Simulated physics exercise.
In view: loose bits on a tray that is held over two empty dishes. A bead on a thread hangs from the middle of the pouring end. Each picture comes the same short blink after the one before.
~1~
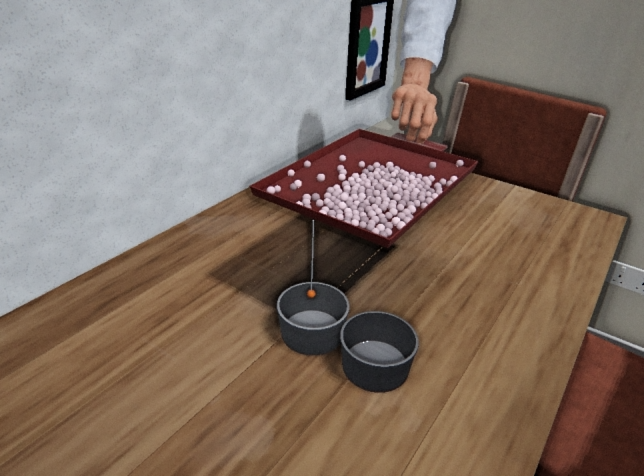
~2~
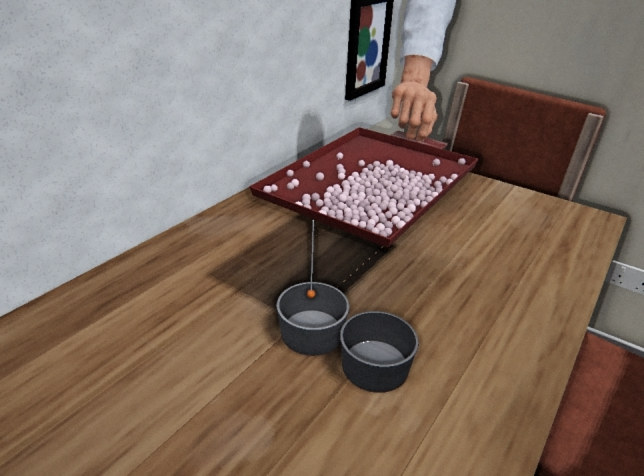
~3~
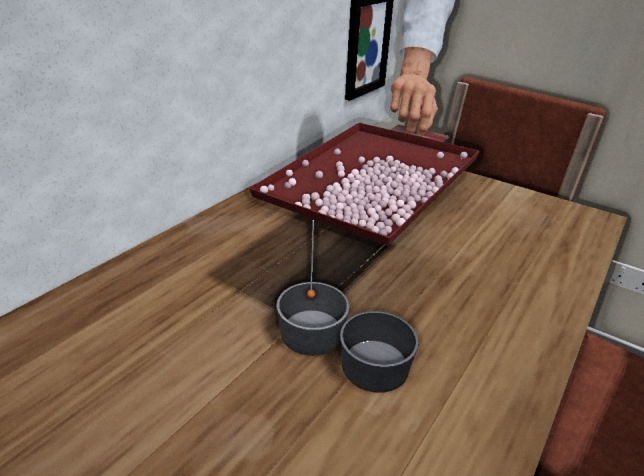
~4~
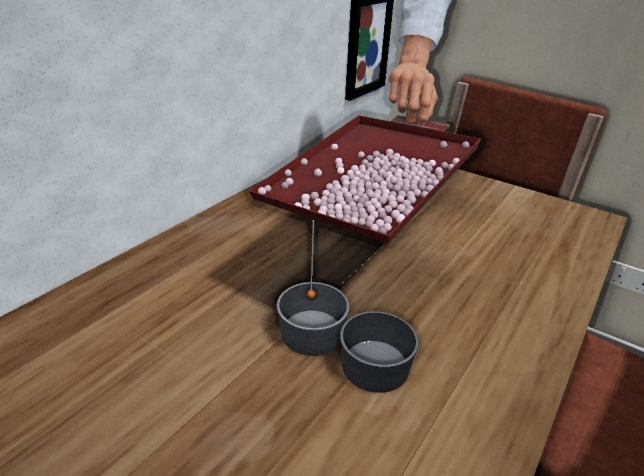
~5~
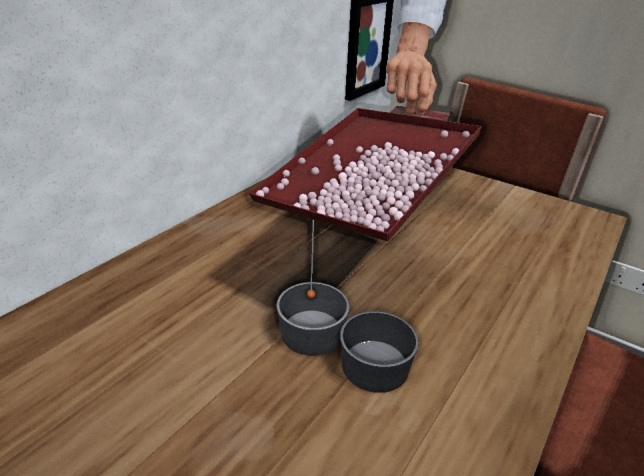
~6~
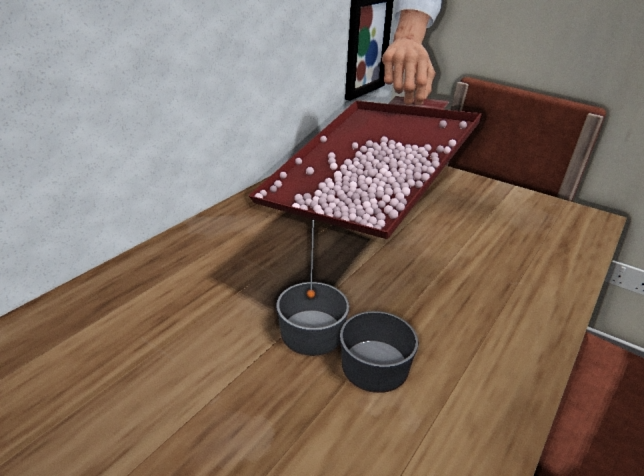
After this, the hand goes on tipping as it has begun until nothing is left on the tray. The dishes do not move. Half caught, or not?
Together they catch under half.
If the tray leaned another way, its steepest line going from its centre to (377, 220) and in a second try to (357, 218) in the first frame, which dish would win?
One: Right. Two: The right-hand dish.
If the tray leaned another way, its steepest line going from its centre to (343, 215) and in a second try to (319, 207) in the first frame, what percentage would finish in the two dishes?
In turn 40 and 10 in a hundred.
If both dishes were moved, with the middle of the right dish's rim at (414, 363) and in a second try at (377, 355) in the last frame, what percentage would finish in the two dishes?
In turn 0 and 0 in a hundred.
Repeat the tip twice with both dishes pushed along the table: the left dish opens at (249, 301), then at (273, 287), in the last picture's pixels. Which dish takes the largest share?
In turn: Left; left.
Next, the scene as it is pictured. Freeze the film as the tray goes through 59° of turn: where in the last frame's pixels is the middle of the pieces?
Roughly at (286, 195).
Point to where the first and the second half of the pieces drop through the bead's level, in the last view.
The first part at (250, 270); the rest at (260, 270).
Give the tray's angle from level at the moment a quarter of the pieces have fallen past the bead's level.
Around 70° of tilt.
Soon, tray tipped steeply; most on the tray; a stray few in the left dish; a small part outside both; a small part in the air.
A while on, tray tipped right over; a stray few on the tray; a stray few in the left dish; nearly all outside both; a small part in the air.
Towards the end, tray tipped past a quarter turn; a stray few in the left dish; nearly all outside both.
Finally, tray tipped past a quarter turn; none in the right dish; a stray few in the left dish; nearly all outside both.
